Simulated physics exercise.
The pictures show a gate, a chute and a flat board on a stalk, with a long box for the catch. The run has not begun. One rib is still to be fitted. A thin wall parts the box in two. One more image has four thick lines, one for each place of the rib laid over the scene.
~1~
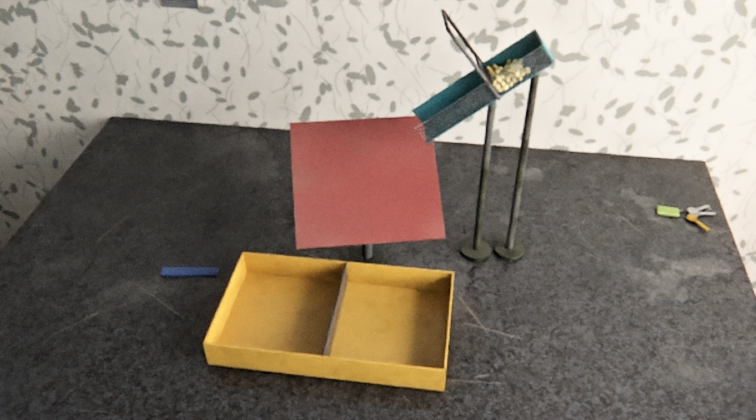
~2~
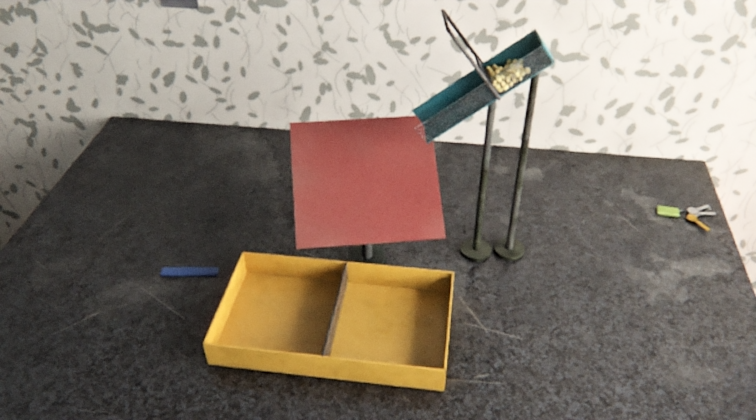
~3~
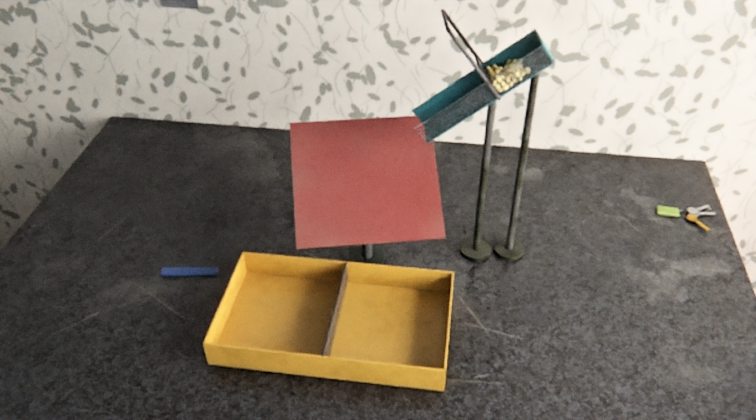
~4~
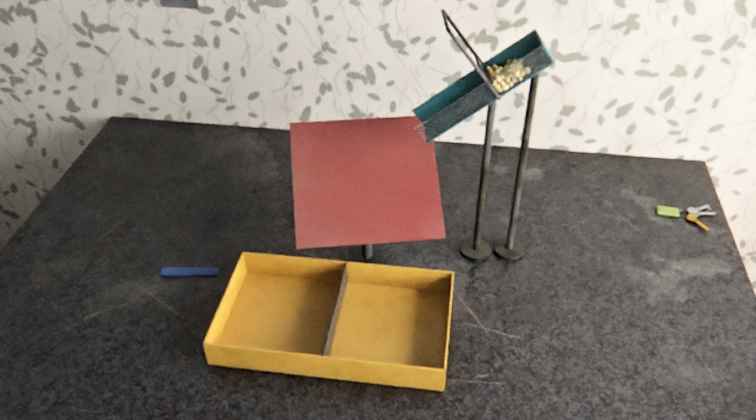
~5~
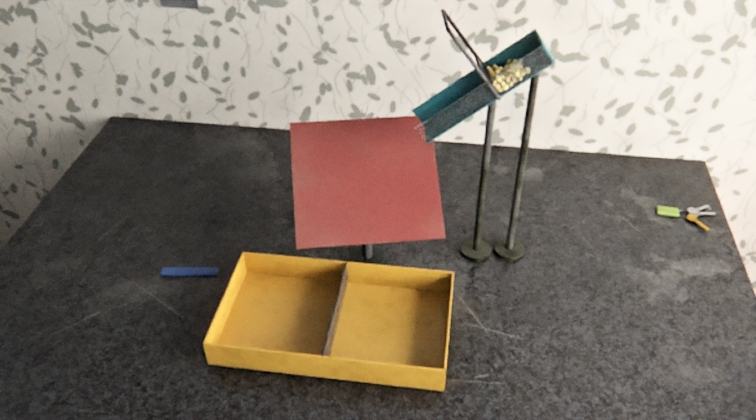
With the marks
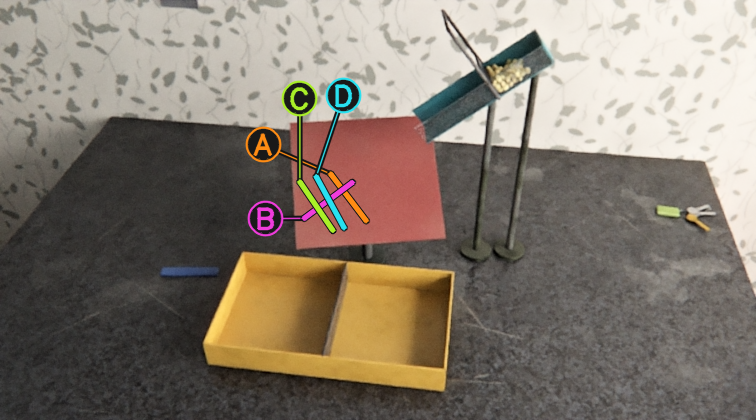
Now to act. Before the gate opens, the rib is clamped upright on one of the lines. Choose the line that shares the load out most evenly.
B beats the others.
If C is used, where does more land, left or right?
More lands on the right.
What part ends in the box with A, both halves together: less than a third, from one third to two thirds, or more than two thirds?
It is more than two thirds.
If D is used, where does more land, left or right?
Right.
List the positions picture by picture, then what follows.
In the first frame, load behind the gate at (505, 75), soya beans; lip of the chute at (425, 134), sloping fairly steeply.
In the second frame, middle of the board at (366, 179), tilted fairly steeply; middle of its low edge at (372, 243); of its high edge at (360, 119).
In the third frame, front corners of the box at (204, 343) and (445, 370); front end of its middle wall at (322, 357); gate still shut at (481, 67).
In the fourth frame, middle of the load at (505, 75); lip at (425, 134).
In the fifth frame, middle of the load at (505, 75); lip at (425, 134).
On the marked copy, line A from (330, 173) to (366, 220); line B from (352, 182) to (304, 218); line C from (299, 181) to (332, 230); line D from (316, 176) to (344, 227).
If A is chosen, of what is caught, a small part in the left half, nearly all in the right.
If B is chosen, of what is caught, about half in the left half, about half in the right.
If C is chosen, of what is caught, a small part in the left half, most in the right.
If D is chosen, of what is caught, a small part in the left half, nearly all in the right.
